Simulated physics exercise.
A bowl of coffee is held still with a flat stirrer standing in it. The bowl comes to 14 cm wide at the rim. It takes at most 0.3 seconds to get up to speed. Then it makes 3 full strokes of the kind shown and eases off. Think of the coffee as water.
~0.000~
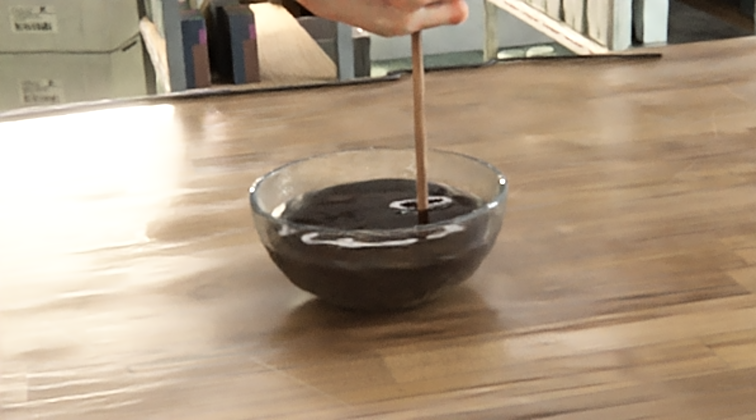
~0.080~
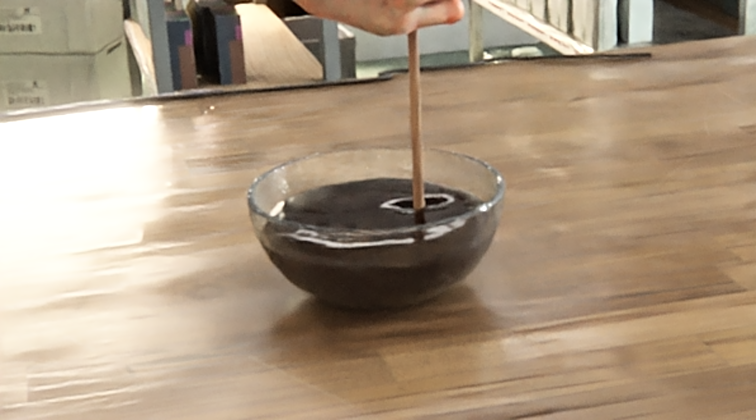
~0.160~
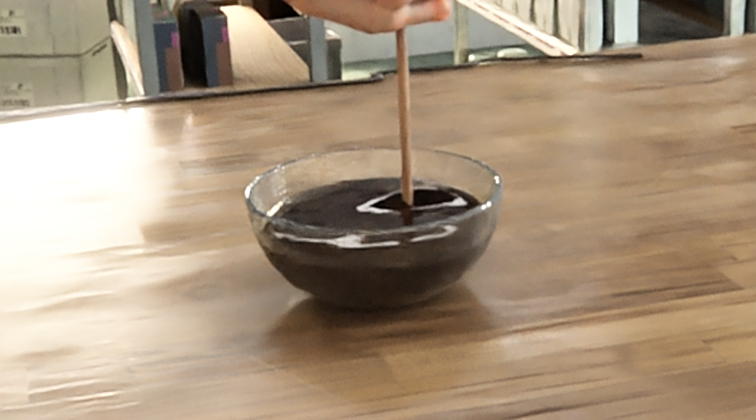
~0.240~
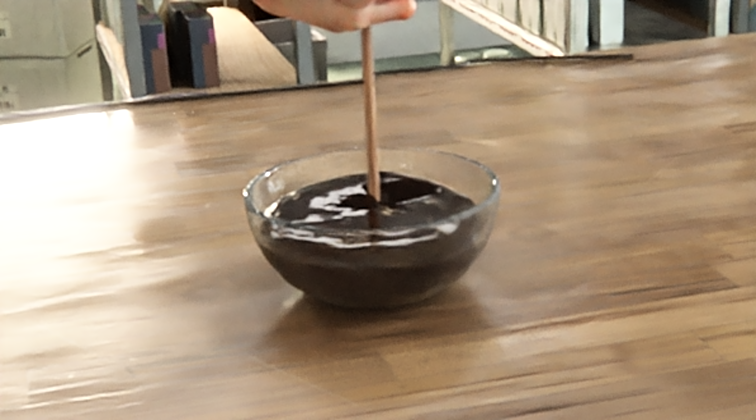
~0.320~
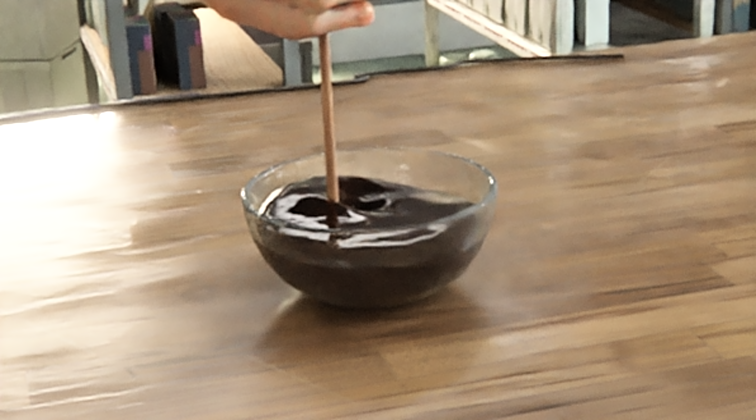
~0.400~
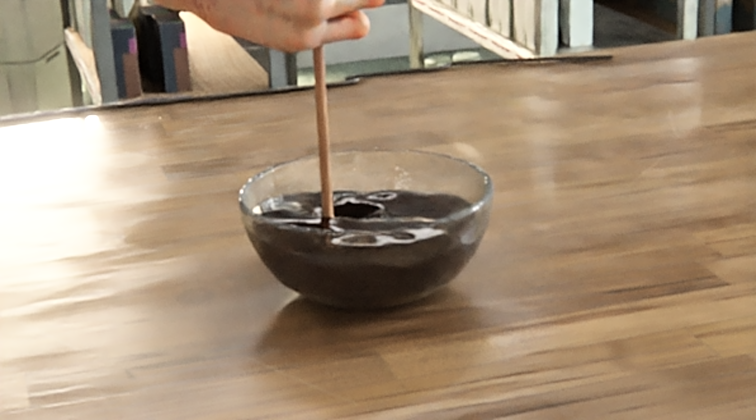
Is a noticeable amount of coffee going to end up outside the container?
No, it all stays in.
Then, 0.73 s in, 0 ml is over the rim.
Then, 1.07 s in, 0 ml is over the rim.
Then, 1.40 s in, 0 ml is over the rim.
Then, 1.73 s in, 0 ml is over the rim.
Finally, 0 ml is over the rim.
